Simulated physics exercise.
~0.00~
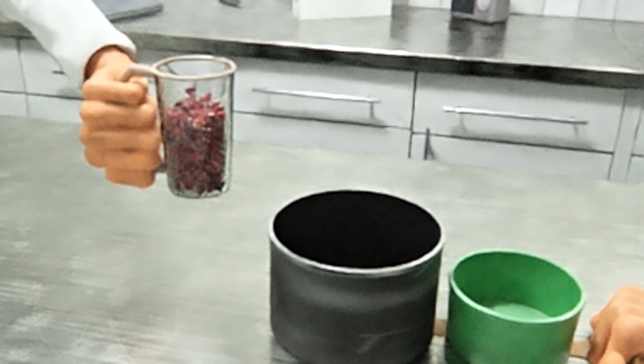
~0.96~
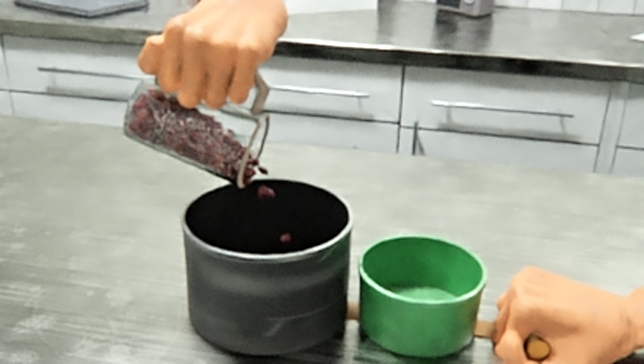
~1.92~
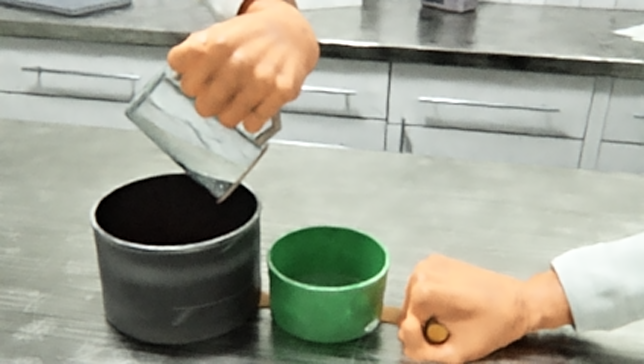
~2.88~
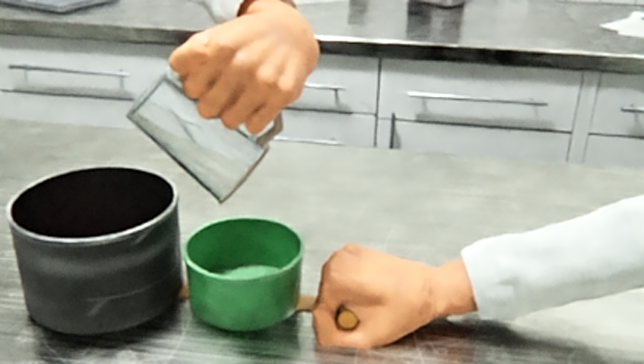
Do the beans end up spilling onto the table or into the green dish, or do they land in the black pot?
They land in the black pot. The green dish stays empty and no beans are left on the table or in the cup.
